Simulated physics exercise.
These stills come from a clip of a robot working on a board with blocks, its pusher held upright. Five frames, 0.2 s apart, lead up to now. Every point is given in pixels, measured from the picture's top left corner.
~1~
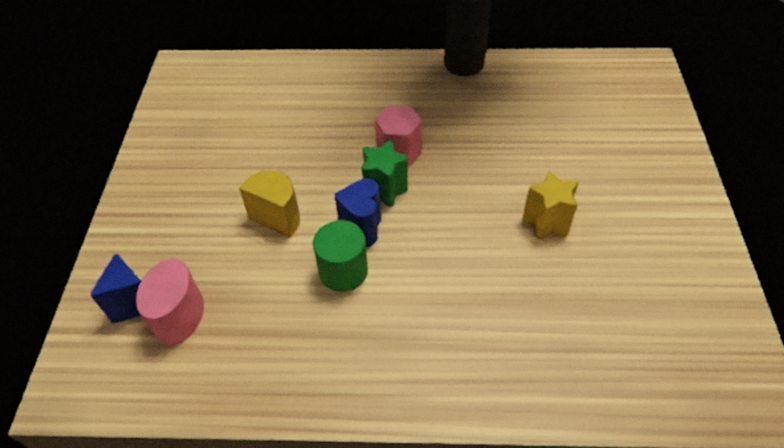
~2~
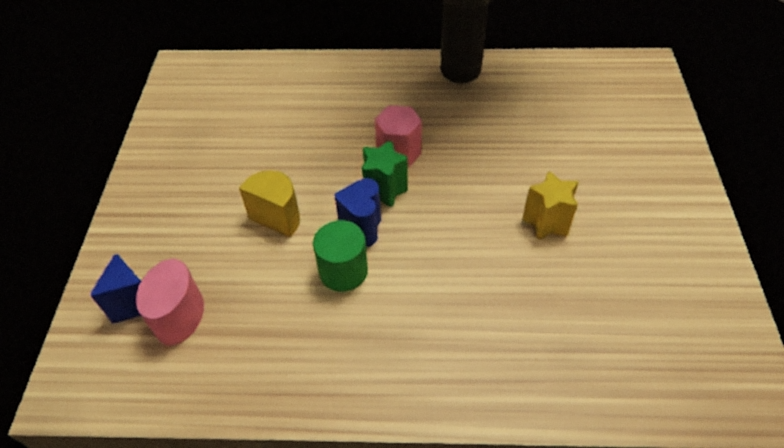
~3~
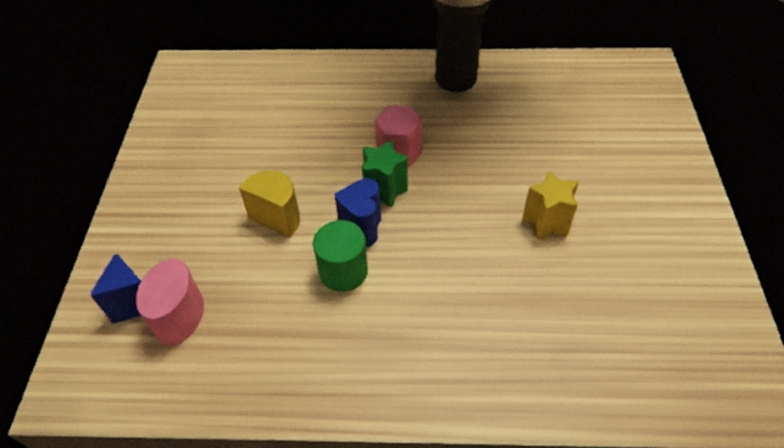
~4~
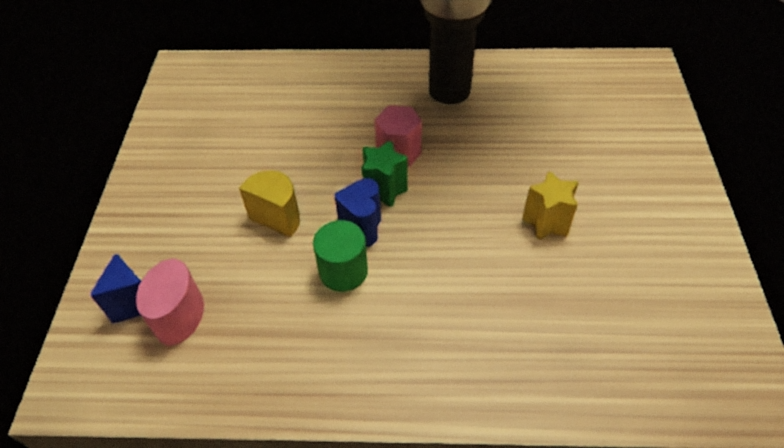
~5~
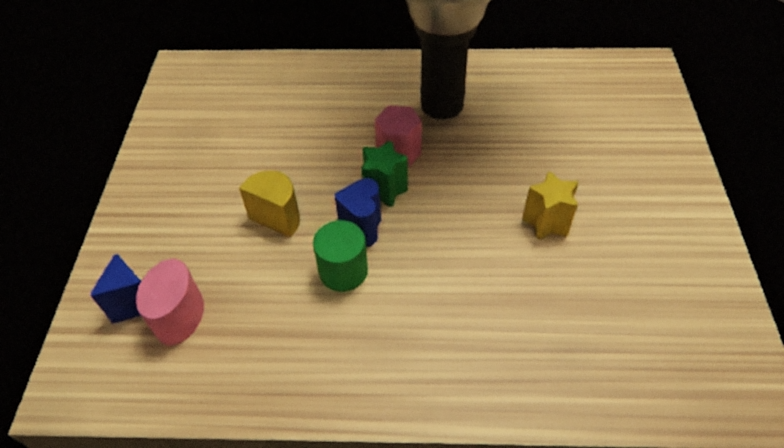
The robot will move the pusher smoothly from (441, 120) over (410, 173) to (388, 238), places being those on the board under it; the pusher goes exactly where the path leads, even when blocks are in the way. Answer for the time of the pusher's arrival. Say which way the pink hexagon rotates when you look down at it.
From above, it turns clockwise.
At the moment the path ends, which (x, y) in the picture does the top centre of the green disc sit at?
I'd place it at (316, 270), taking the centre of its top.
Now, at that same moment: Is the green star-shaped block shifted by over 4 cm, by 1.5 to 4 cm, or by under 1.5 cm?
Of the three bands, it's 1.5 to 4 cm.
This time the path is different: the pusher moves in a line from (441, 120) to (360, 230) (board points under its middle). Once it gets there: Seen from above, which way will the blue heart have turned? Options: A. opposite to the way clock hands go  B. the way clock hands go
A - opposite to the way clock hands go.
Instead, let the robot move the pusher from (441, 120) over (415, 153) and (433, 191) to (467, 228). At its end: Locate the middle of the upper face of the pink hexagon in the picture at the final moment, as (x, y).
So, by the moment the path ends, you'll find the top centre of the pink hexagon at (369, 135).
The first path, step by step. One third of the way, pusher at (421, 142); green star-shaped block at (375, 165), turned 20° anticlockwise; pink hexagon at (378, 131).
Two thirds of the way, pusher at (400, 181); blue heart at (359, 204); green star-shaped block at (357, 169), turned 45° anticlockwise; pink hexagon at (363, 136), turned 45° clockwise.
At the end, pusher at (388, 225); green disc at (316, 270); blue heart at (345, 234), turned 10° clockwise; green star-shaped block at (349, 174), turned 20° anticlockwise; pink hexagon at (363, 136), turned 45° clockwise.
